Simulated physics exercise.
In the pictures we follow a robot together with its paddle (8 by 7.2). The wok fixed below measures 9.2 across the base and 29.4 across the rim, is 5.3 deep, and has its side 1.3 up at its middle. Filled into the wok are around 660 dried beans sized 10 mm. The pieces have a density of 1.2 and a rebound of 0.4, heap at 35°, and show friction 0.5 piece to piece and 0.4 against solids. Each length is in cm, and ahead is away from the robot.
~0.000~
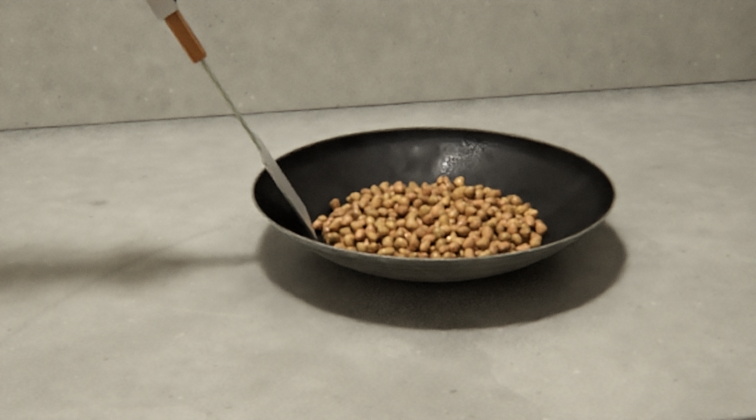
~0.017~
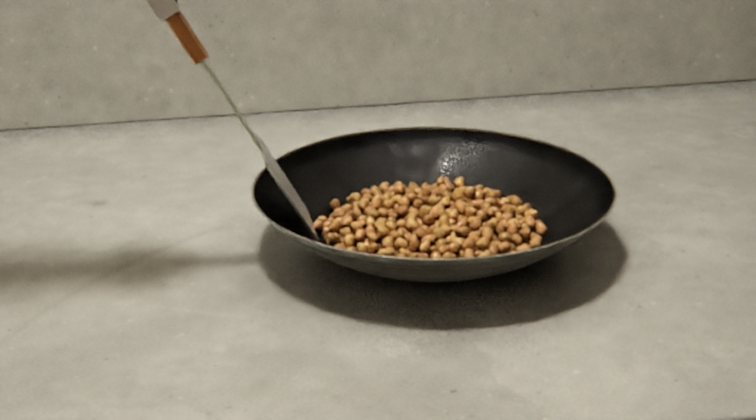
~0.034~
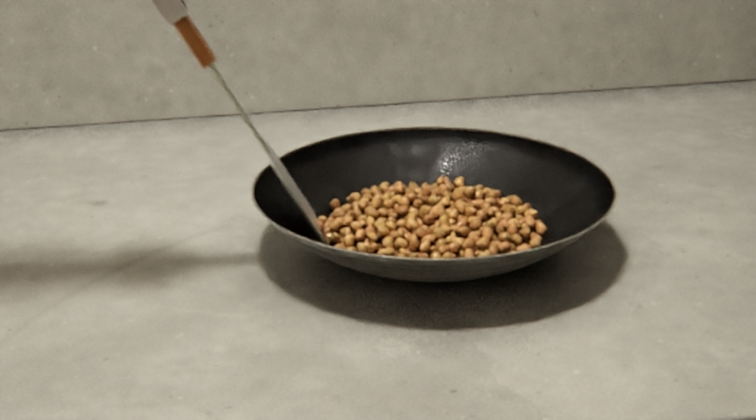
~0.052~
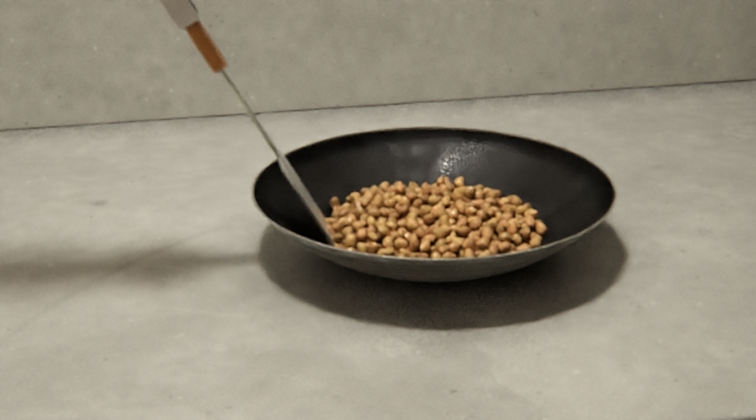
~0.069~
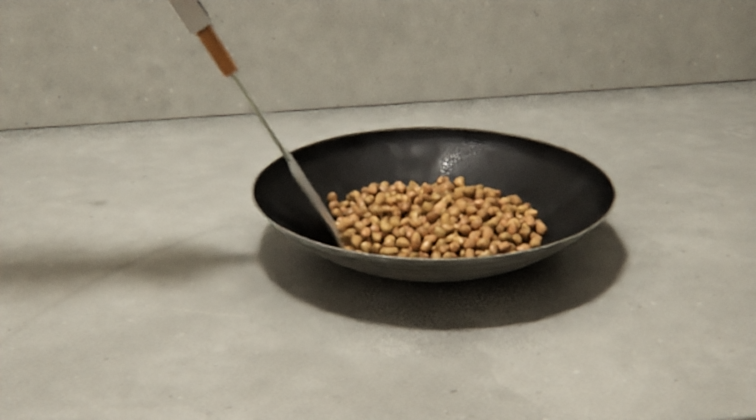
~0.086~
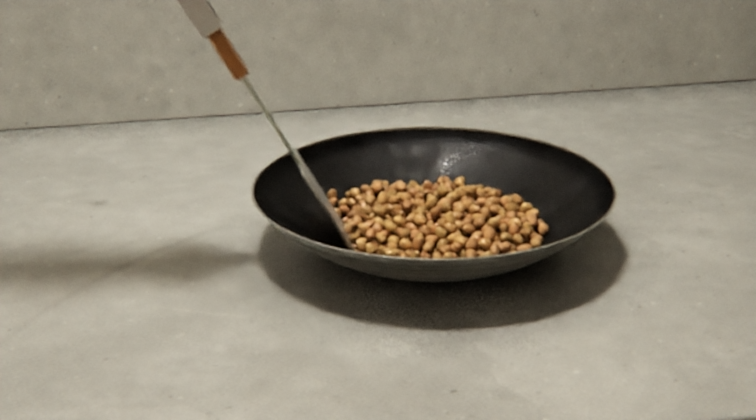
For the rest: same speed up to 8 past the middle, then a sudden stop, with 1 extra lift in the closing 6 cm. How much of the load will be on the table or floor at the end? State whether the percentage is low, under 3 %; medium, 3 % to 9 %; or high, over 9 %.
The percentage is medium.
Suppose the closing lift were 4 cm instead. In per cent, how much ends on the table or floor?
About 0 %.
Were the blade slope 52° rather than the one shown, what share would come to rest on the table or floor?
My guess is close to 5 per cent.
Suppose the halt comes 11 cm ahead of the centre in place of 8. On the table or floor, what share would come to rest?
With that change, I'd expect about 20 per cent.
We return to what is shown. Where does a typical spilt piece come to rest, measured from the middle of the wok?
Looks like roughly 18 centimetres to me.
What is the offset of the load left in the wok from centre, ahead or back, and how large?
Ahead, by about 5.5 cm.
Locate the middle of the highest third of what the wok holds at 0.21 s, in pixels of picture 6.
At about (488, 209).
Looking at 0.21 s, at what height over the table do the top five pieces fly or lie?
Height: Approx. 4 cm.
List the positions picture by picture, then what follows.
Paddle top edge at (259, 147), sloping 61°; upper third of the load around (437, 217), from x 320 to 540, top at y 180; 660 in the wok, in the first frame.
Paddle top edge at (260, 147), sloping 61°; upper third of the load around (437, 217), from x 320 to 540, top at y 180, in the second frame.
Paddle top edge at (268, 151), sloping 61°; upper third of the load around (437, 217), from x 320 to 540, top at y 180, in the third frame.
Paddle top edge at (278, 155), sloping 61°; upper third of the load around (437, 217), from x 330 to 540, top at y 180, in the fourth frame.
Paddle top edge at (288, 159), sloping 61°; upper third of the load around (435, 216), from x 330 to 540, top at y 180, in the fifth frame.
Paddle top edge at (298, 162), sloping 61°; upper third of the load around (439, 215), from x 330 to 545, top at y 180; 660 in the wok, in the sixth frame.
After 0.21 s, sloping 61°, highest piece 4 above the table; 660 in the wok.
After 0.33 s, sloping 61°, highest piece 6 above the table; 660 in the wok.
After 0.59 s, sloping 61°, highest piece 7 above the table; 624 in the wok, 34 on the table or floor, 2 on the blade or in flight.
After 1.64 s, sloping 61°, highest piece 7 above the table; 624 in the wok, 36 on the table or floor.
At rest, 624 in the wok, 36 on the table or floor. That is 5 % on the table or floor.
